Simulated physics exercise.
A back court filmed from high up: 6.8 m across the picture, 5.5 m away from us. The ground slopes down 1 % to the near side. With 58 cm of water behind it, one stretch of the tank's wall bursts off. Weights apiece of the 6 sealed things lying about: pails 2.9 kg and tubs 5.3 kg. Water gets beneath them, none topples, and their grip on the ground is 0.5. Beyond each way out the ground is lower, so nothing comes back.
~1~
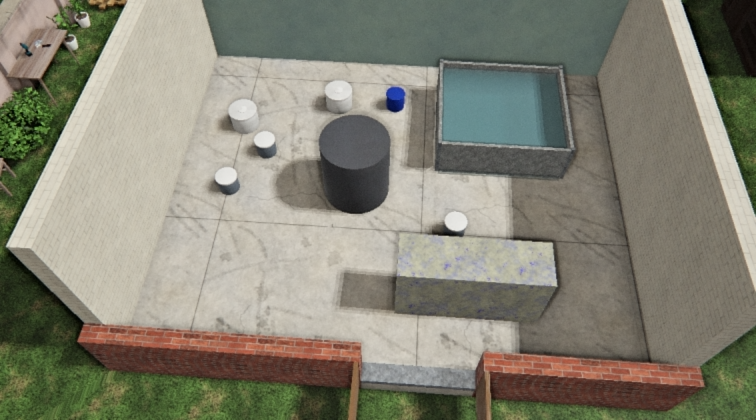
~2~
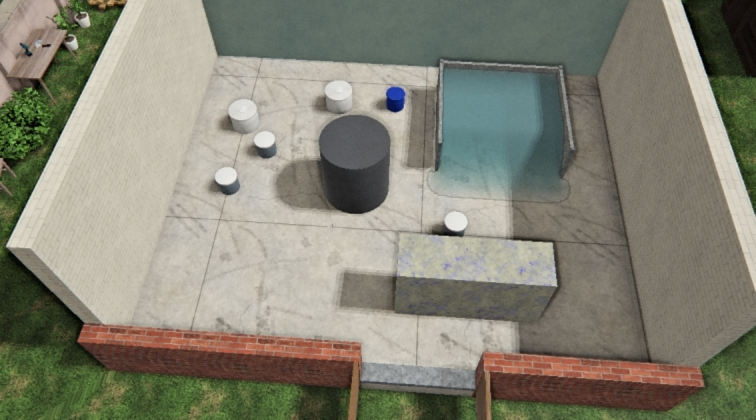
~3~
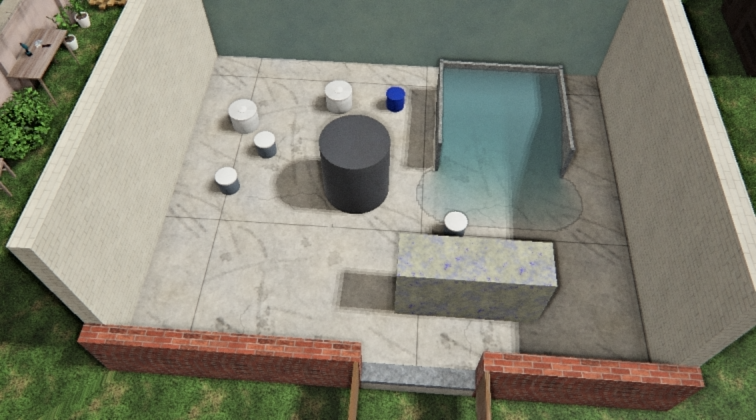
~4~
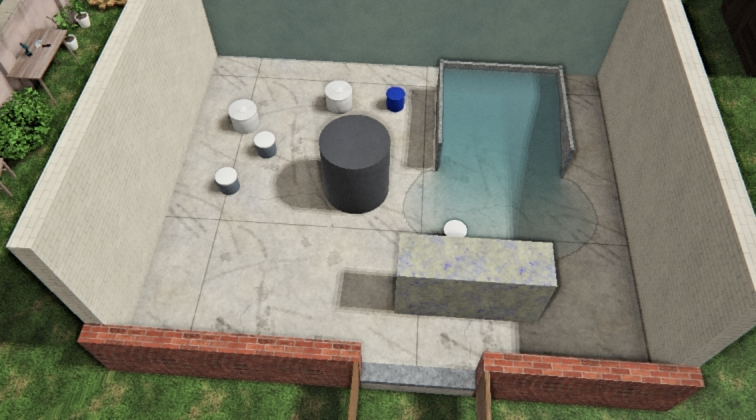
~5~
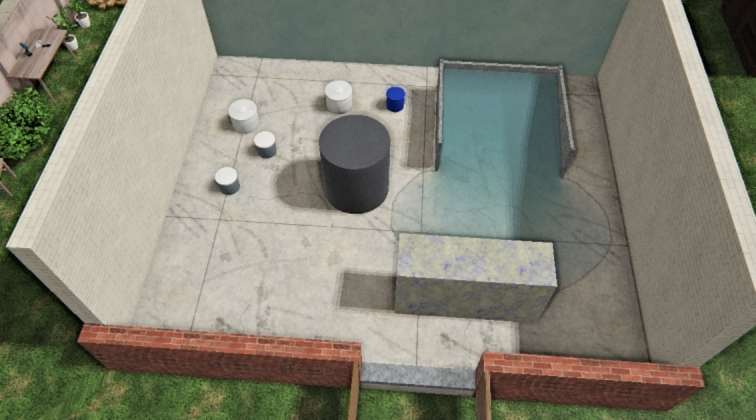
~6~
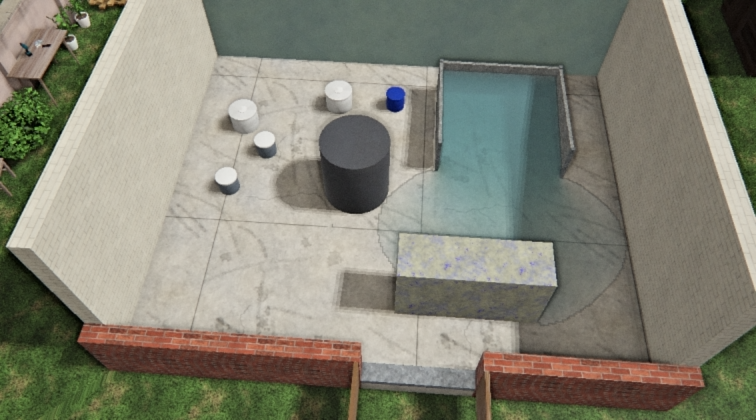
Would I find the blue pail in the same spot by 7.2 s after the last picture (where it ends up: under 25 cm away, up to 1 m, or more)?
Blue pail stays put.
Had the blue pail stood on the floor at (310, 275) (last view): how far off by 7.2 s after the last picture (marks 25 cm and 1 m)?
It travels far.
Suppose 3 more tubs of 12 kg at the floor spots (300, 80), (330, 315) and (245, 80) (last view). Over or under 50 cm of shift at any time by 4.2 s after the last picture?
In turn: Under, past it, under.
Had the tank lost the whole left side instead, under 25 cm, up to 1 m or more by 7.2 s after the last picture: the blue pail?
Then the blue pail gets carried off.
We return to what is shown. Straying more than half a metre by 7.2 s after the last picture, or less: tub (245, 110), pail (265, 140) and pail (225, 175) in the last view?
In that order: Over, over, over.
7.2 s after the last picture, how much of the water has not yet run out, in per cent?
About 92 per cent.
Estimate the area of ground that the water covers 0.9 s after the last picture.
Some 14 m2.
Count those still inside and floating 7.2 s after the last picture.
At that moment 4.
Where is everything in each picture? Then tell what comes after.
The first frame shows the blue pail at (396, 93) rests on the ground; water covers 3.2 m2; 0 of 6 have shifted.
The second frame shows the blue pail at (396, 93), on the bottom; water covers 4.1 m2; 0 of 6 have shifted.
The third frame shows the blue pail at (396, 93), on the bottom; water covers 5.4 m2; 0 of 6 have shifted.
The fourth frame shows the blue pail at (396, 93), on the bottom; 6.8 m2 under water; 1 of 6 have shifted.
The fifth frame shows the blue pail at (396, 93), on the bottom; water covers 8.3 m2; 1 of 6 have shifted.
The sixth frame shows the blue pail at (396, 93) rests on the ground; water covers 9.5 m2; 1 of 6 have shifted.
Then, 0.9 s after the last picture the blue pail is near (396, 93), 0.0 m from its start, aground; 0 of 6 are out; 1 afloat.
Then, 2.8 s after the last picture the blue pail is near (396, 93), 0.0 m from its start, aground; 0 of 6 are out; 1 afloat.
Then, 4.8 s after the last picture the blue pail is near (396, 93), 0.0 m from its start, aground; 0 of 6 are out; 1 afloat.
Then, 7.2 s after the last picture the blue pail is near (396, 93), 0.0 m from its start, aground; 0 of 6 are out; 4 afloat.
